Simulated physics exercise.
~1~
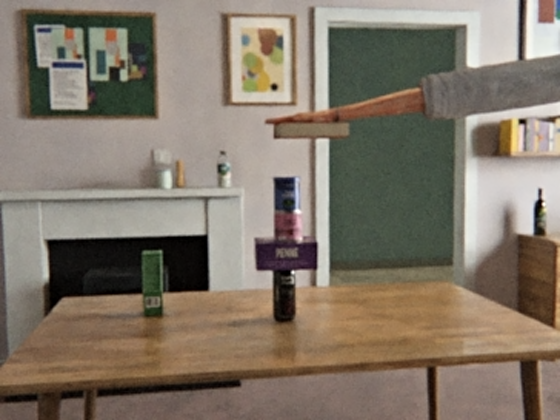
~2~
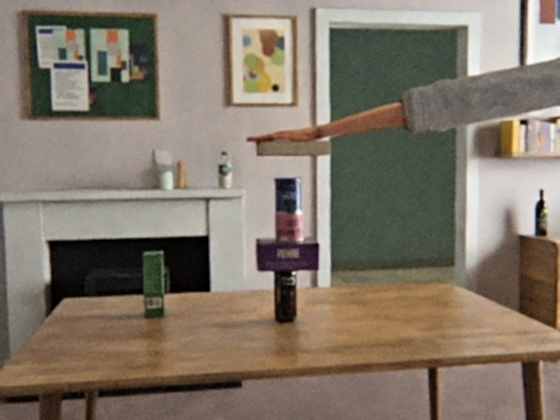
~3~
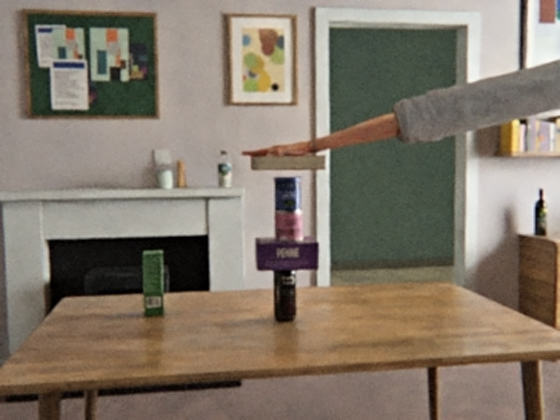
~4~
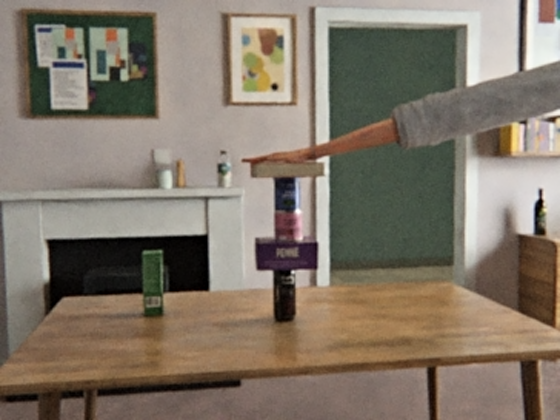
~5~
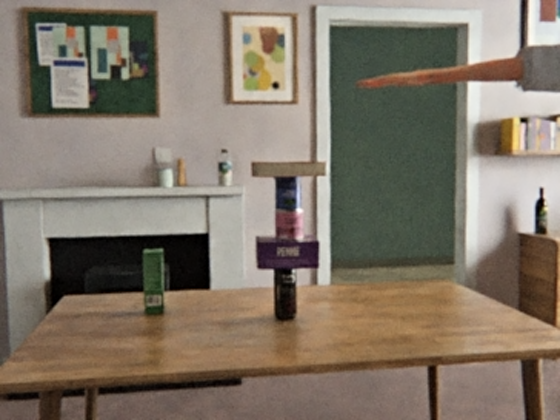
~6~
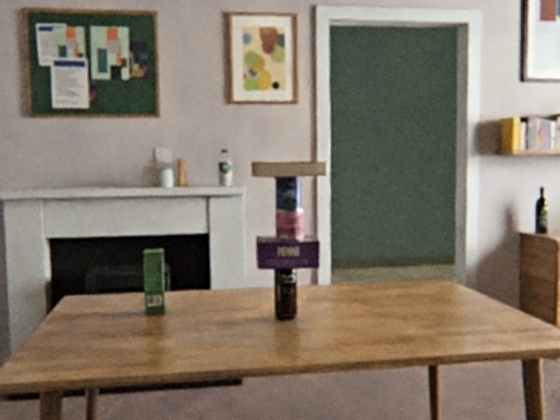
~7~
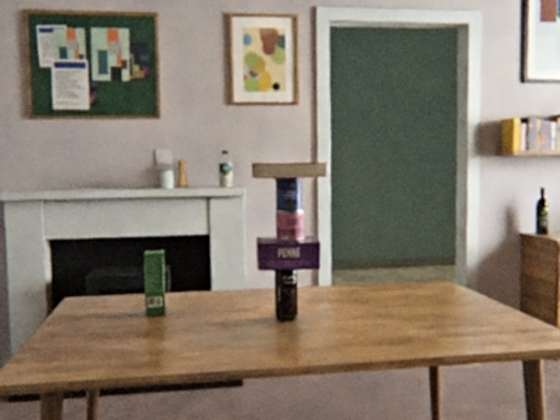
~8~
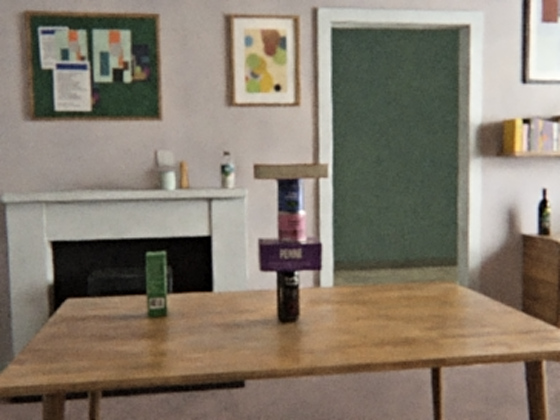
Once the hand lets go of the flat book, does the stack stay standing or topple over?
The stack stays standing. The book rests on top and everything beneath it keeps its place after the hand has gone.
